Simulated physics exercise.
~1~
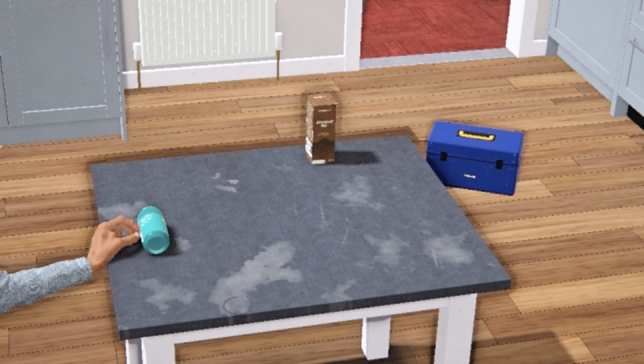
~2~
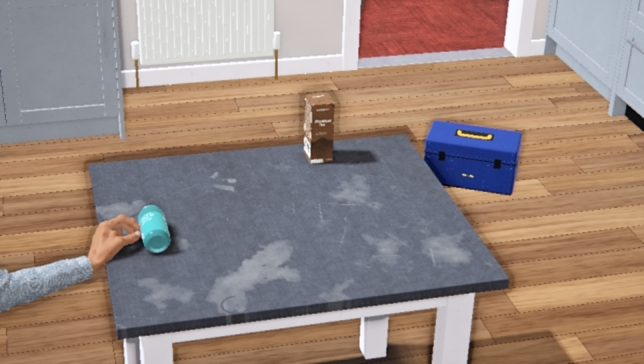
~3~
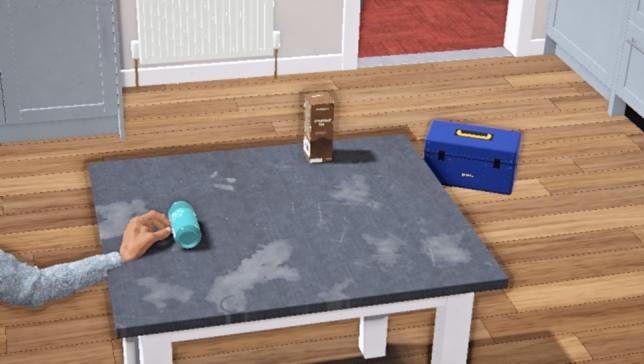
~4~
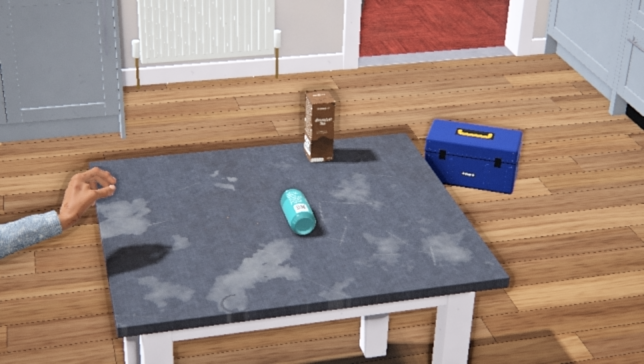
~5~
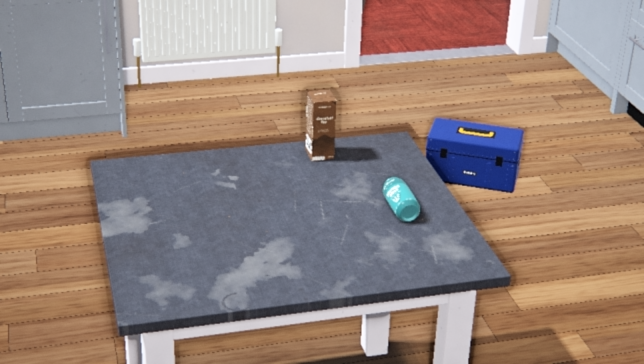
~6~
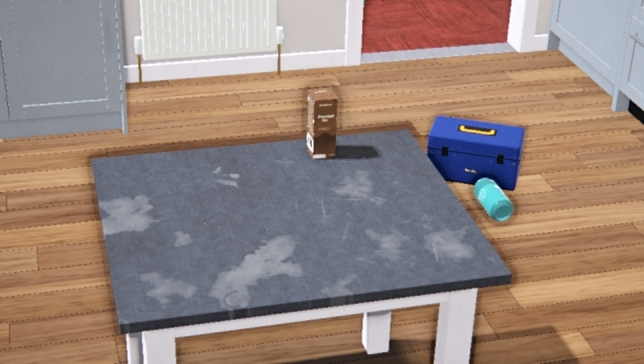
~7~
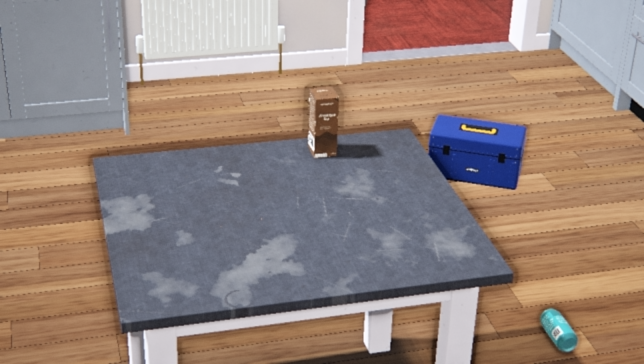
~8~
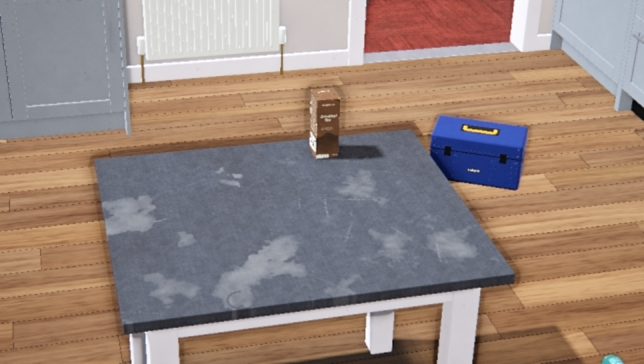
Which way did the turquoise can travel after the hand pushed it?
It travelled to the right, across the table and over the edge.
